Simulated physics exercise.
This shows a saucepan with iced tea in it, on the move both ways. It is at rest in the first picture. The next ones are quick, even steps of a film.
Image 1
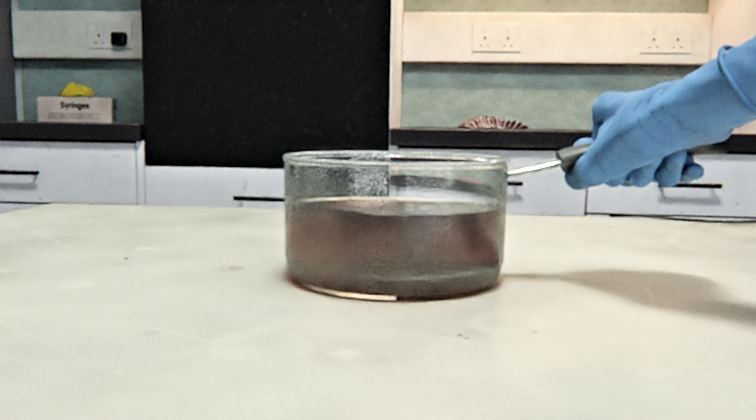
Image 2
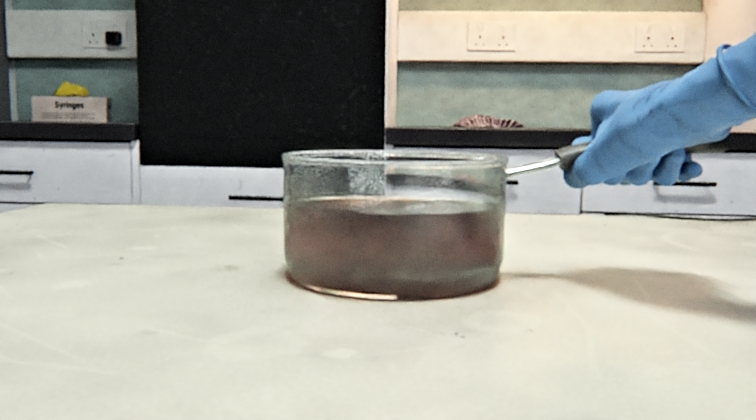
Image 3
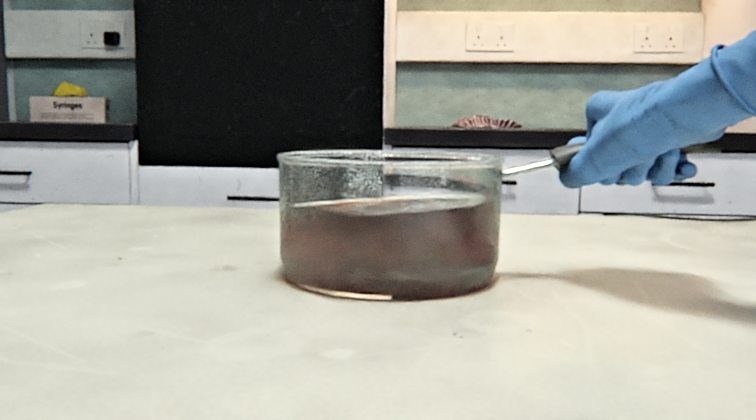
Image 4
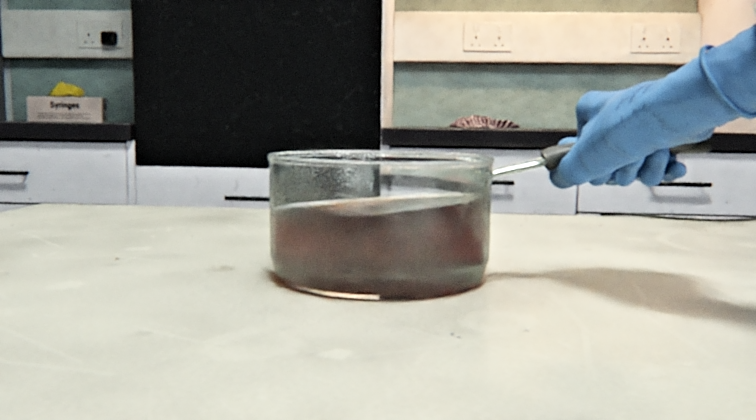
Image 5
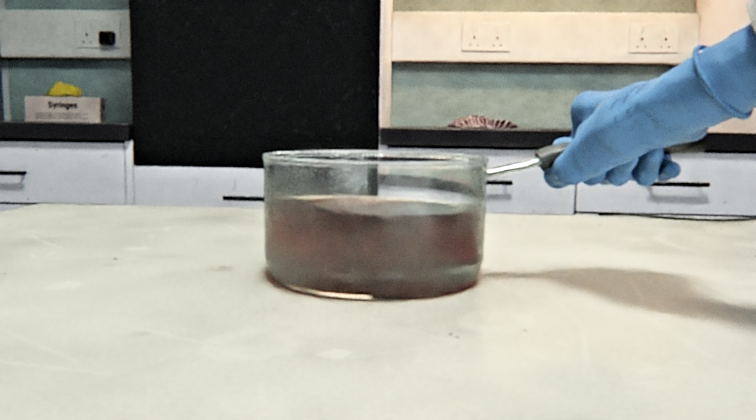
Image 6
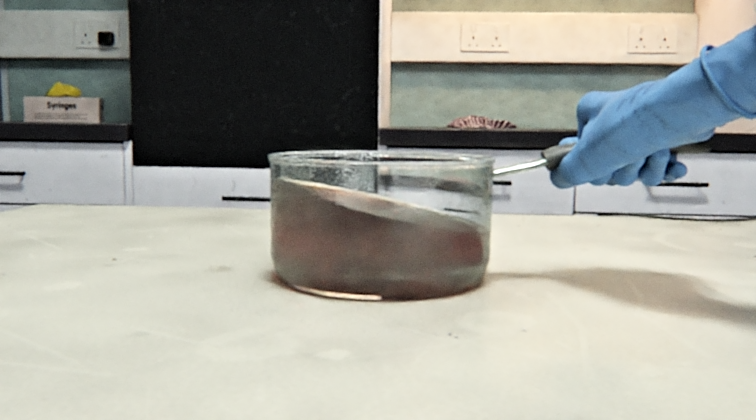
A gloved hand slides a glass saucepan of dark liquid left, then slightly right, sloshing it.
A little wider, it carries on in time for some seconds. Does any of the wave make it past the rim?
Yes.
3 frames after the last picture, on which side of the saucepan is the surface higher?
To the right end.
Next, the highest wave so far goes over the rim.
Finally, the highest wave so far goes over the rim; some is on the top.
